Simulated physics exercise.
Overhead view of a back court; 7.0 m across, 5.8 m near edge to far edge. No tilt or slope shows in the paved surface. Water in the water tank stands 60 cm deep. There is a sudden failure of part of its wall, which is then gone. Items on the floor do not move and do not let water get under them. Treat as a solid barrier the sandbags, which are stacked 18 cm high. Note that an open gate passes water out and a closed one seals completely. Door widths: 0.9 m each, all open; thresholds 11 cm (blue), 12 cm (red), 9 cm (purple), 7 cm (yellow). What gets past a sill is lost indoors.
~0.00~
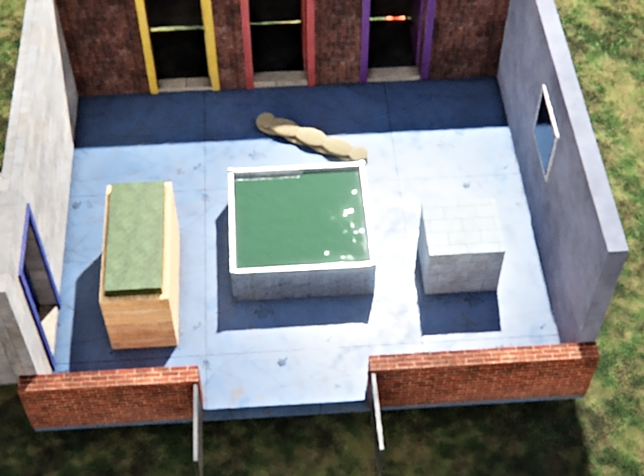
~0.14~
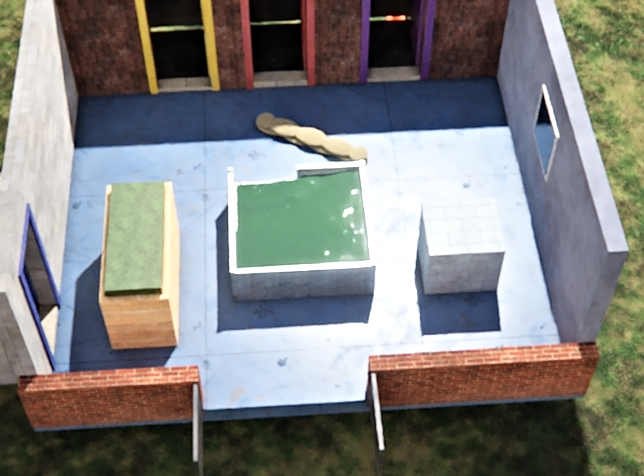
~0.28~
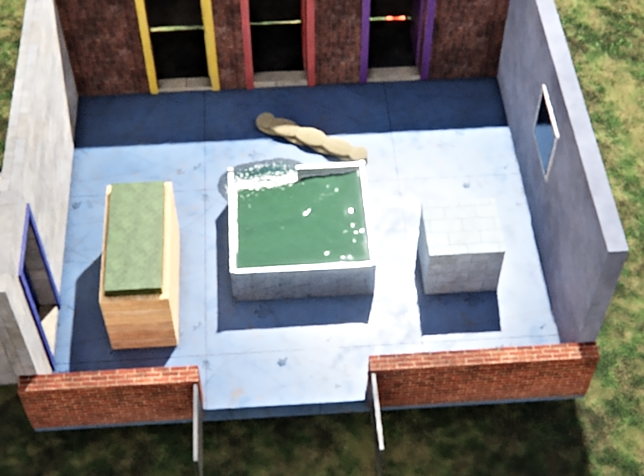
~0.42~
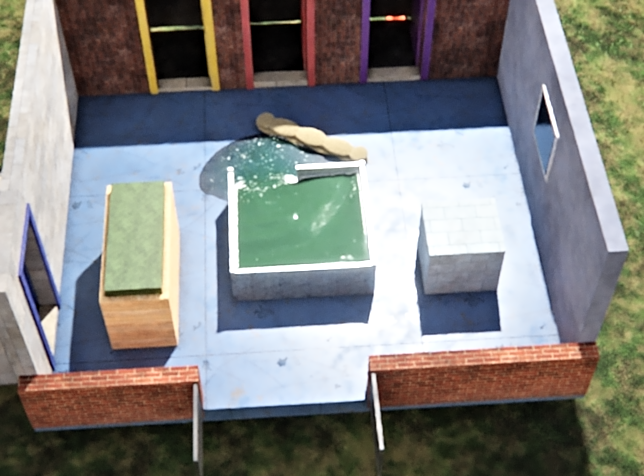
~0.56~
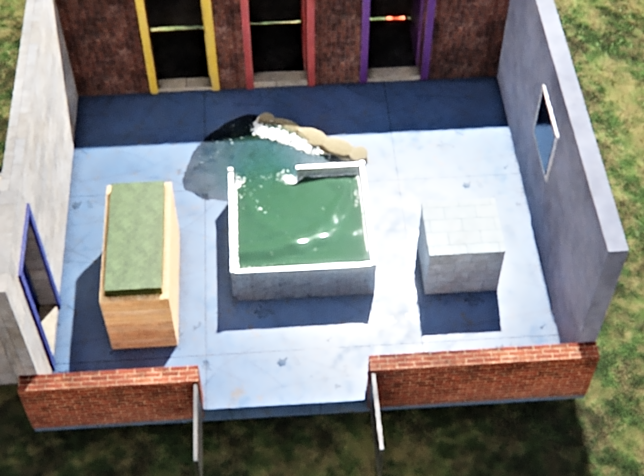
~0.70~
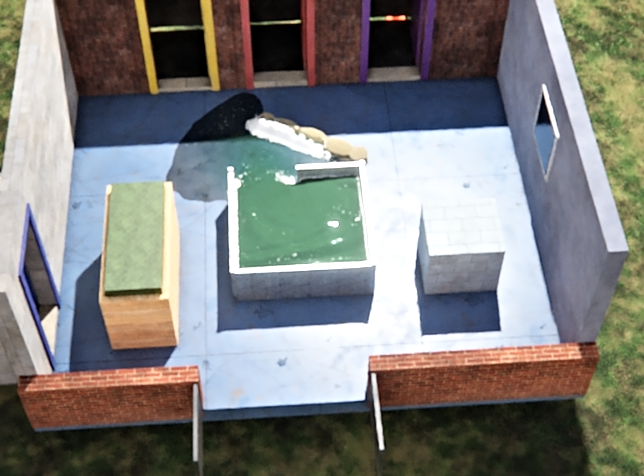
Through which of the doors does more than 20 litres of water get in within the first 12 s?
The blue door does not let in more than 20 litres; the red door does not let in more than 20 litres; the purple door does not let in more than 20 litres; the yellow door lets in more than 20 litres.
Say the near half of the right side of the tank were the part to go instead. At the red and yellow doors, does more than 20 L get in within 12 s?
Result against the limit at red: Limit held; result at yellow: Limit held.
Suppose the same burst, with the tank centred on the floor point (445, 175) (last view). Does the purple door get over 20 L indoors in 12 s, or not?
Well, purple ends up beyond the mark.
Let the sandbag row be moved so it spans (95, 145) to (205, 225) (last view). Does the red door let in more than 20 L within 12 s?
Compared to the limit, red goes beyond.
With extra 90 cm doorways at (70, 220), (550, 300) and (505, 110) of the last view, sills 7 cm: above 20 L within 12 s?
Taking them in order, the first gets too little, the second too little and the third too little.
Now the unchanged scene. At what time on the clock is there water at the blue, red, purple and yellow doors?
Doors: Blue 4.5 s / red 1.2 s / purple 2.2 s / yellow 1.0 s.
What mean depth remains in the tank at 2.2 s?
About 33 cm.
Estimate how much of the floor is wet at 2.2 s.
Roughly 30 % of the floor is wet.
After 1.4 s water covers 20 % of the floor and is deepest (35 cm) near (258, 196); blue door not reached, red door 6 cm at the sill, 0 L in, purple door not reached, yellow door 21 cm at the sill, 11 L in.
After 2.2 s water covers 30 % of the floor and is deepest (41 cm) near (79, 97); blue door not reached, red door 14 cm at the sill, 0 L in, purple door not reached, yellow door 22 cm at the sill, 92 L in.
After 3.5 s water covers 45 % of the floor and is deepest (28 cm) near (79, 97); blue door not reached, red door 6 cm at the sill, 2 L in, purple door 4 cm at the sill, 0 L in, yellow door 16 cm at the sill, 175 L in.
After 7.0 s water covers 75 % of the floor and is deepest (16 cm) near (51, 402); blue door 6 cm at the sill, 0 L in, red door 2 cm at the sill, 2 L in, purple door 2 cm at the sill, 0 L in, yellow door 12 cm at the sill, 252 L in.
After 12.0 s water covers 95 % of the floor and is deepest (9 cm) near (51, 402); blue door 8 cm at the sill, 0 L in, red door 3 cm at the sill, 3 L in, purple door 4 cm at the sill, 0 L in, yellow door 7 cm at the sill, 276 L in.
